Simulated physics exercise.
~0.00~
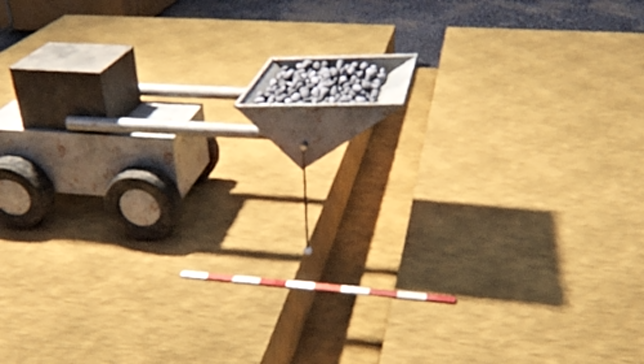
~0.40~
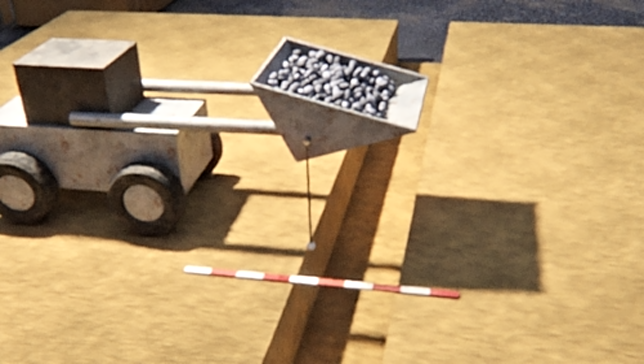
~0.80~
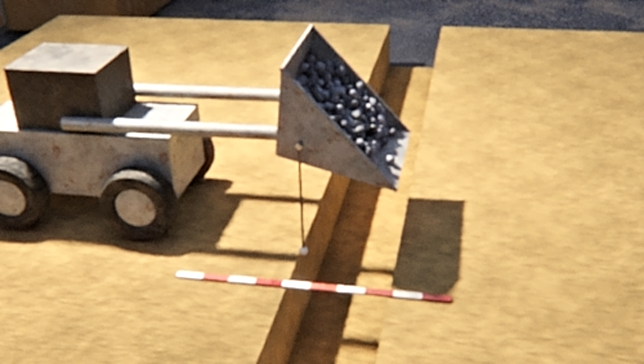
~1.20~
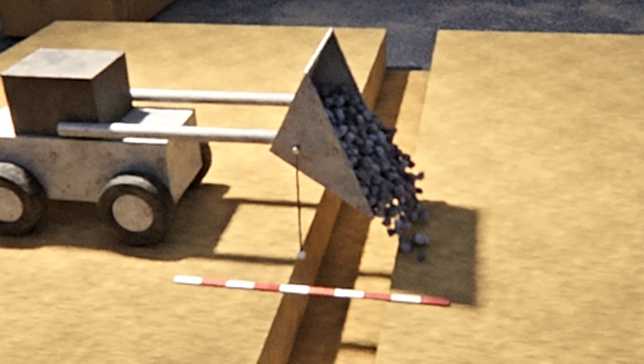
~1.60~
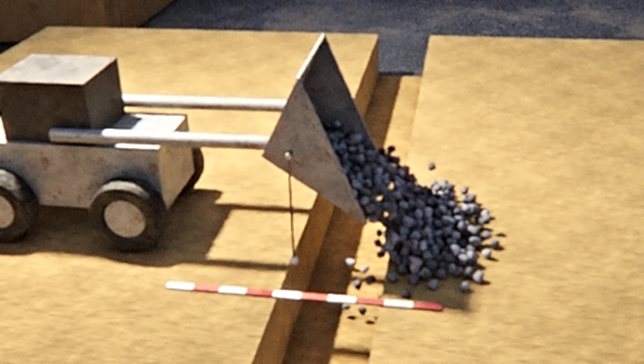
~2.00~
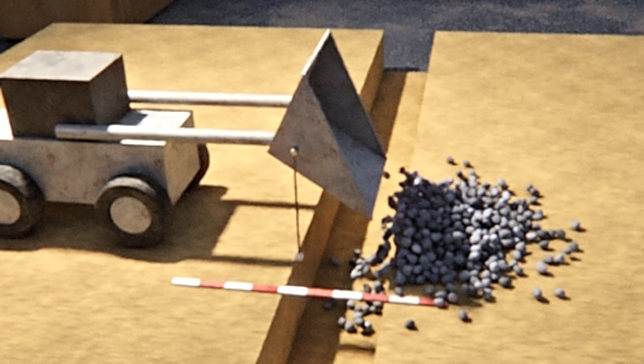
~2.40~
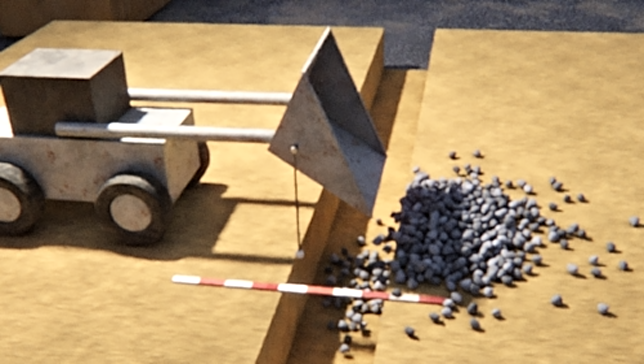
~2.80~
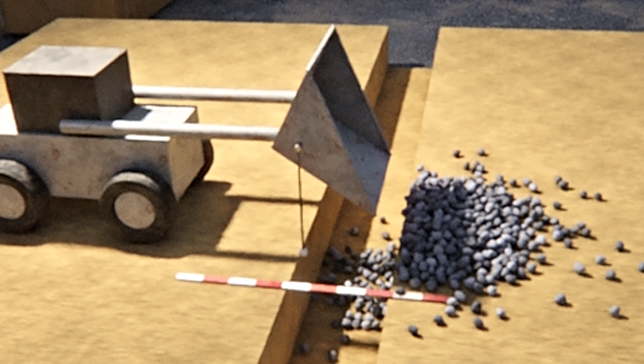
A small loader tips its bucket of grey stones, spilling most beyond the trench and some inside.
